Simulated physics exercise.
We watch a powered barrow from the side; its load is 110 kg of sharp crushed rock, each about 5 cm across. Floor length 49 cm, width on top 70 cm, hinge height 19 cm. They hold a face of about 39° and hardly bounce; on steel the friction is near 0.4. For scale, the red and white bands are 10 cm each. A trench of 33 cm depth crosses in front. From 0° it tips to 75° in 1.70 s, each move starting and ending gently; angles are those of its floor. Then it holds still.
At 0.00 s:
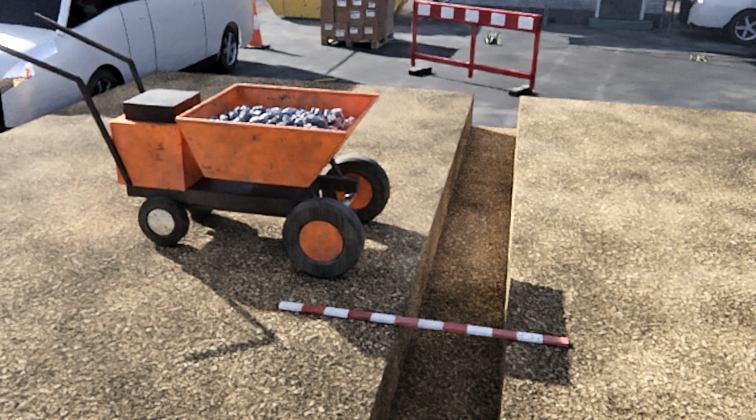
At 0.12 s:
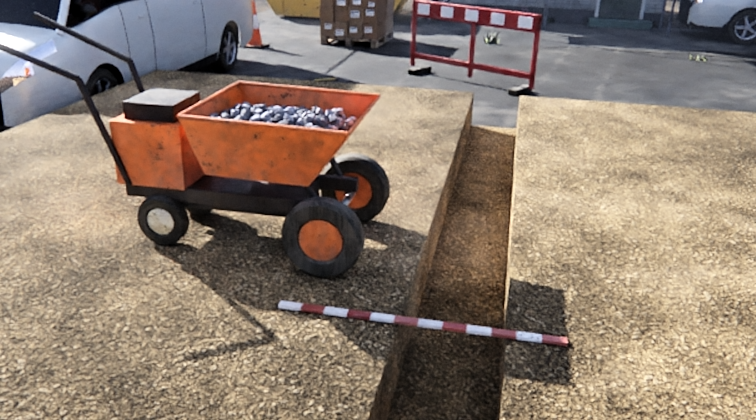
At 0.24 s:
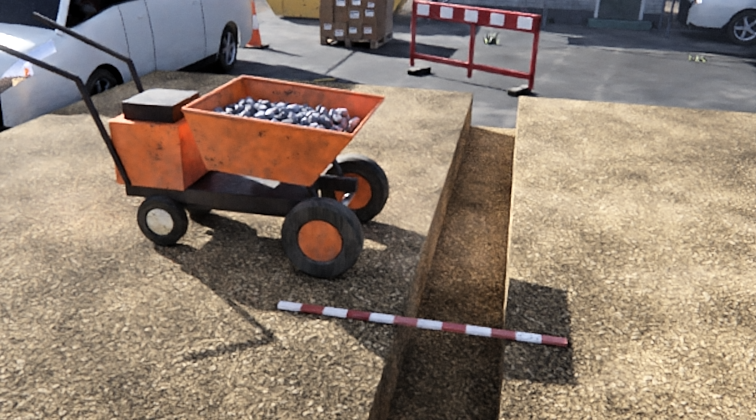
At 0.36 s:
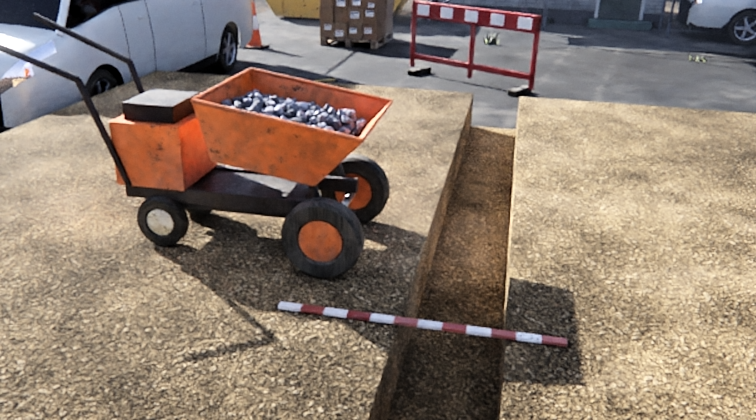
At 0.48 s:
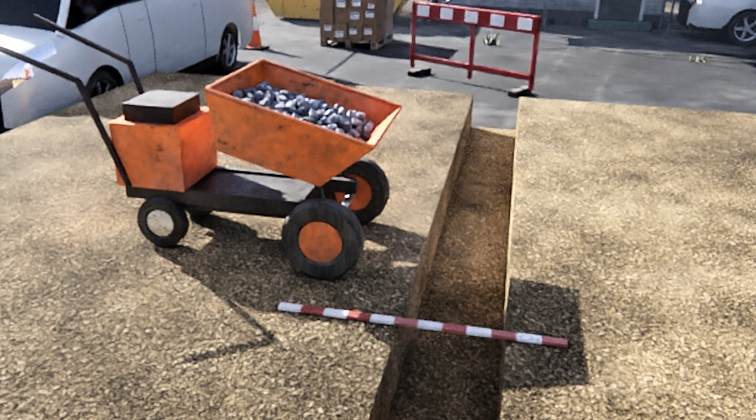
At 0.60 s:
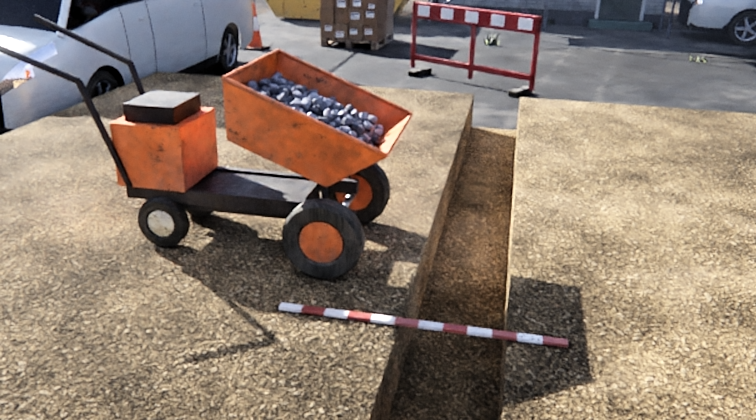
The orange tray of grey stones tilts gradually toward the trench on the right.
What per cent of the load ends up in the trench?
About 98 per cent.
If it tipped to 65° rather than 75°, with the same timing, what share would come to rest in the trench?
Then about 35 per cent.
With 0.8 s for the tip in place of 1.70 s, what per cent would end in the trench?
Then about 85 per cent.
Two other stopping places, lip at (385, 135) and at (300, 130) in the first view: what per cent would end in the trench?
Near 70 per cent from the first place, 95 from the second.
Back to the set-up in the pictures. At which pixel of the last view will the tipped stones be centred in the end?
Around (470, 307).
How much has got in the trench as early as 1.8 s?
About 30 per cent by then.
After 1.3 s the floor is at 63°; 100 % in the tray; the foremost stones are at (440, 197).
After 1.8 s the floor is at 75°; 71 % in the tray, 29 % in the trench; the foremost stones are at (508, 293).
After 2.2 s the floor is at 75°; 41 % in the tray, 58 % in the trench; the foremost stones are at (516, 301).
After 4.1 s the floor is at 75°; 2 % in the tray, 98 % in the trench; the foremost stones are at (517, 298).
